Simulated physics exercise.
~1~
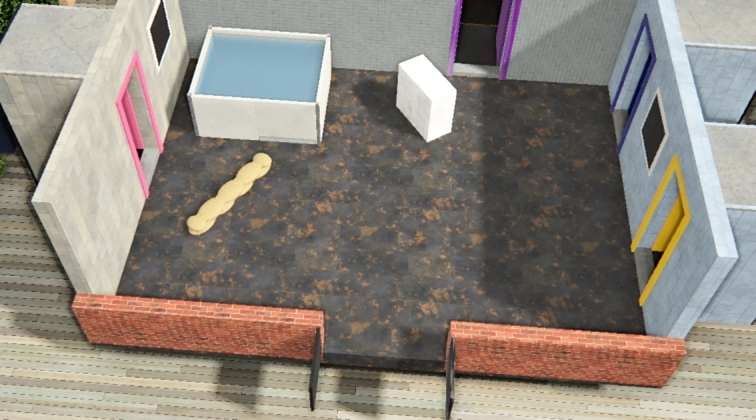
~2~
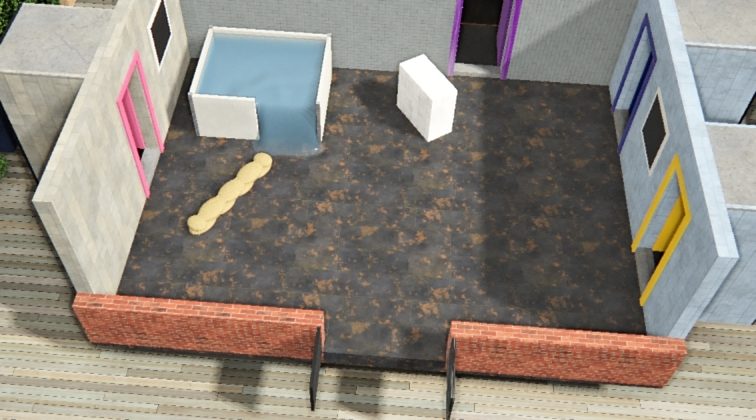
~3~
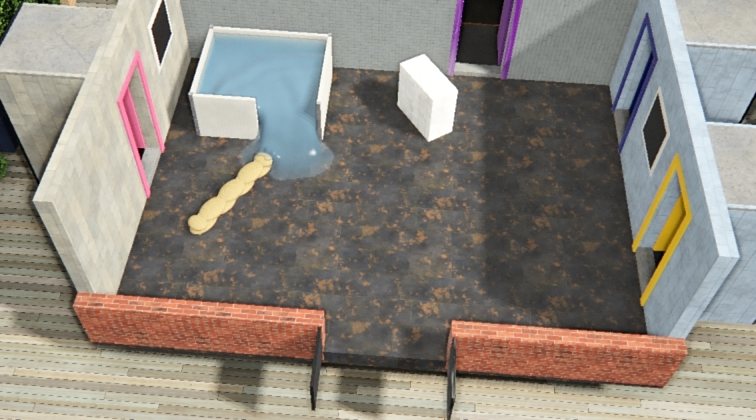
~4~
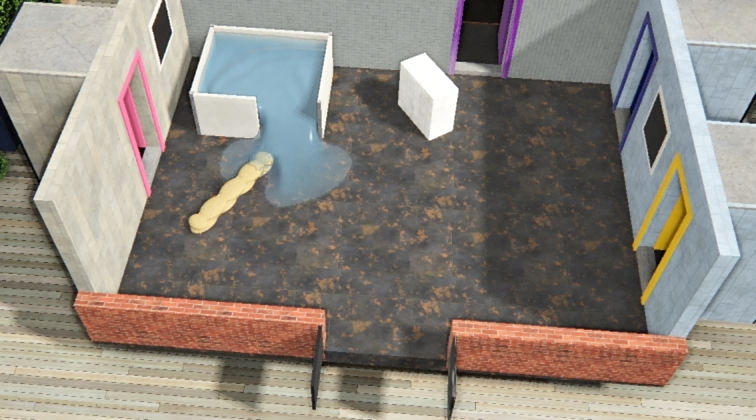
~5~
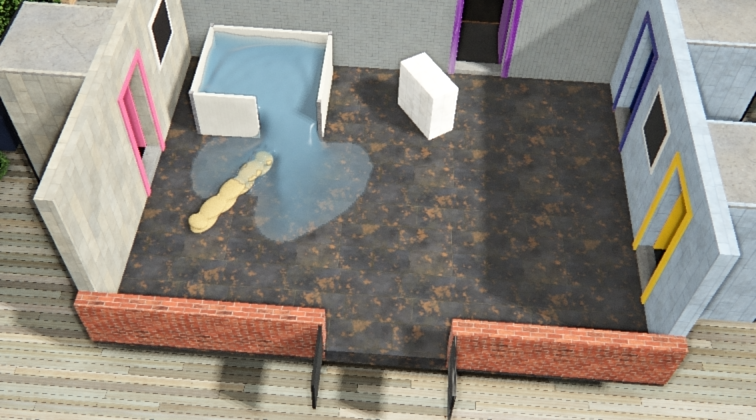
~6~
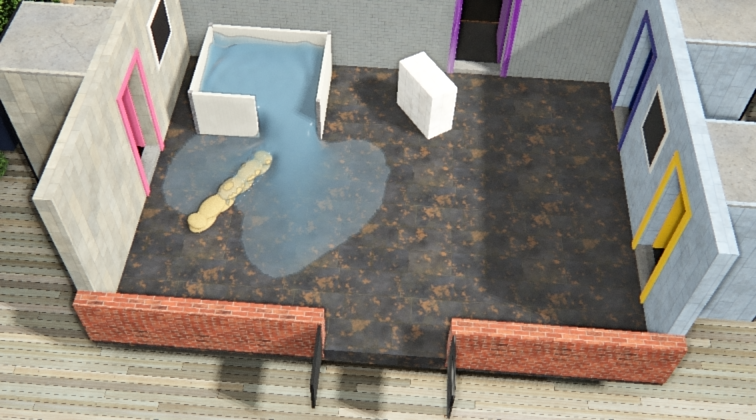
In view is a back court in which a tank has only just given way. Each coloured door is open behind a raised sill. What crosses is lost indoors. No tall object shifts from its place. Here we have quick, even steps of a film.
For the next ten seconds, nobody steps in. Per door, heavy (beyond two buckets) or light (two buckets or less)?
Purple door - light; pink door - light; blue door - light; yellow door - light.
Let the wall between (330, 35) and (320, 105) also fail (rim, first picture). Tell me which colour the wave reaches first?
That's the purple door.
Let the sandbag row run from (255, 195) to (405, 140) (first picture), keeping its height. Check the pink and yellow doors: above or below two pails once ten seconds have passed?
Then: The pink door passes that mark, the yellow door is under.
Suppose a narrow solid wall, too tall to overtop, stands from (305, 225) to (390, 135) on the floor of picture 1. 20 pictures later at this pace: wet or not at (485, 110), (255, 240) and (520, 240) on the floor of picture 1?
Taking the points in turn, they are high and dry, inundated and high and dry.
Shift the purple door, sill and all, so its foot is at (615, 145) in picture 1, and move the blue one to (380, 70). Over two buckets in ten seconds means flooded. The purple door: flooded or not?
Well, the purple one simply keeps within it.
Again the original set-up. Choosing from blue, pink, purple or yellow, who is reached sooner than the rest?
I'd say it's the pink-painted one.
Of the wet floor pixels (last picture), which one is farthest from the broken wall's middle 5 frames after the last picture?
Look around (386, 339).
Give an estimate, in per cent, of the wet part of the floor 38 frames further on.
It comes to roughly 70 in a hundred.
A moment on, water covers 35 % of the floor; the purple door not reached, the pink door wet at the sill, nothing in, the blue door not reached, the yellow door not reached.
Next, water covers 50 % of the floor; the purple door not reached, the pink door under two buckets in, the blue door not reached, the yellow door not reached.
Then, water covers 55 % of the floor; the purple door not reached, the pink door under two buckets in, the blue door not reached, the yellow door wet at the sill, nothing in.
Later, water covers 70 % of the floor; the purple door not reached, the pink door under two buckets in, the blue door wet at the sill, nothing in, the yellow door wet at the sill, nothing in.
In the end, water covers 90 % of the floor; the purple door wet at the sill, nothing in, the pink door under two buckets in, the blue door wet at the sill, nothing in, the yellow door wet at the sill, nothing in.
